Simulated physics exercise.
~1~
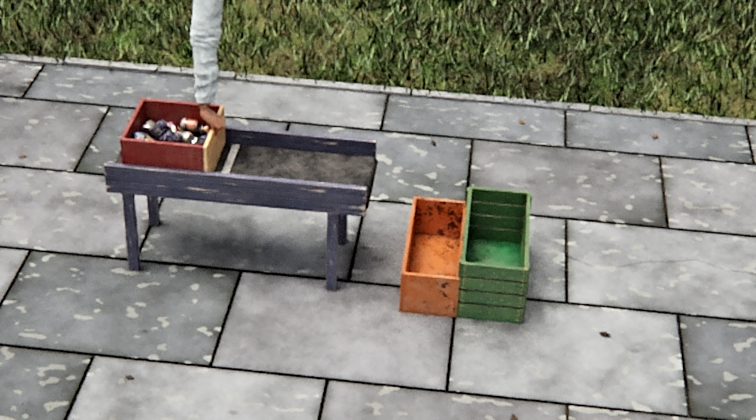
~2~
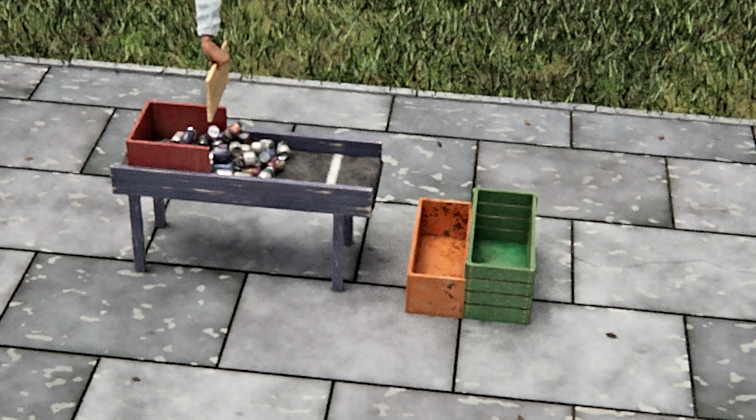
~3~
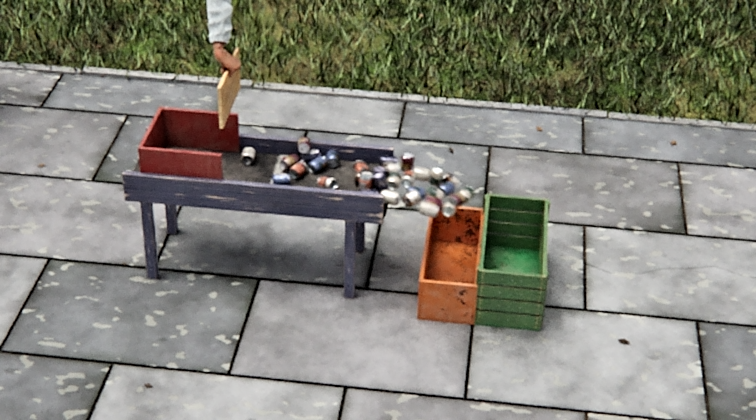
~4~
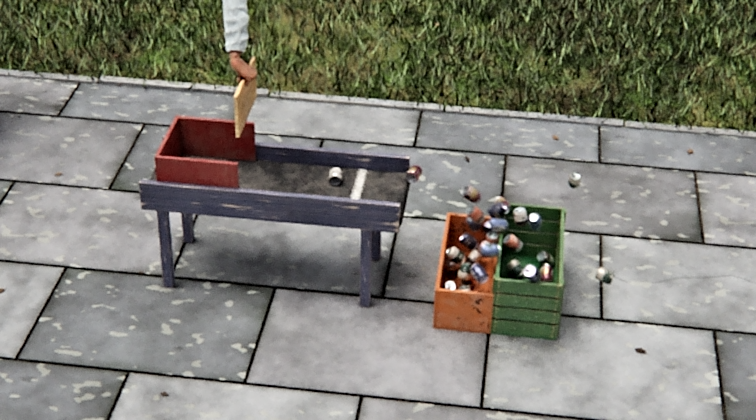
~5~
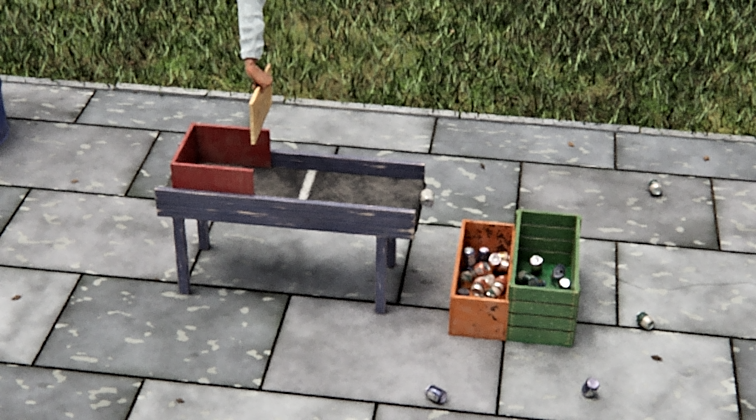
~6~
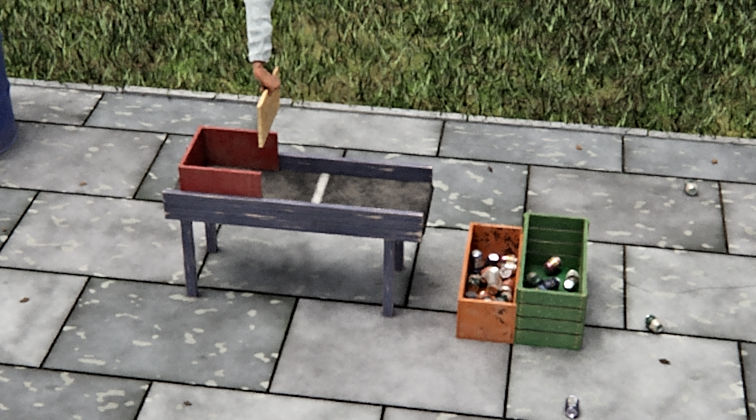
On grey paving, a hand lifting a gate and small cans riding a belt into orange and green totes, some scattering.
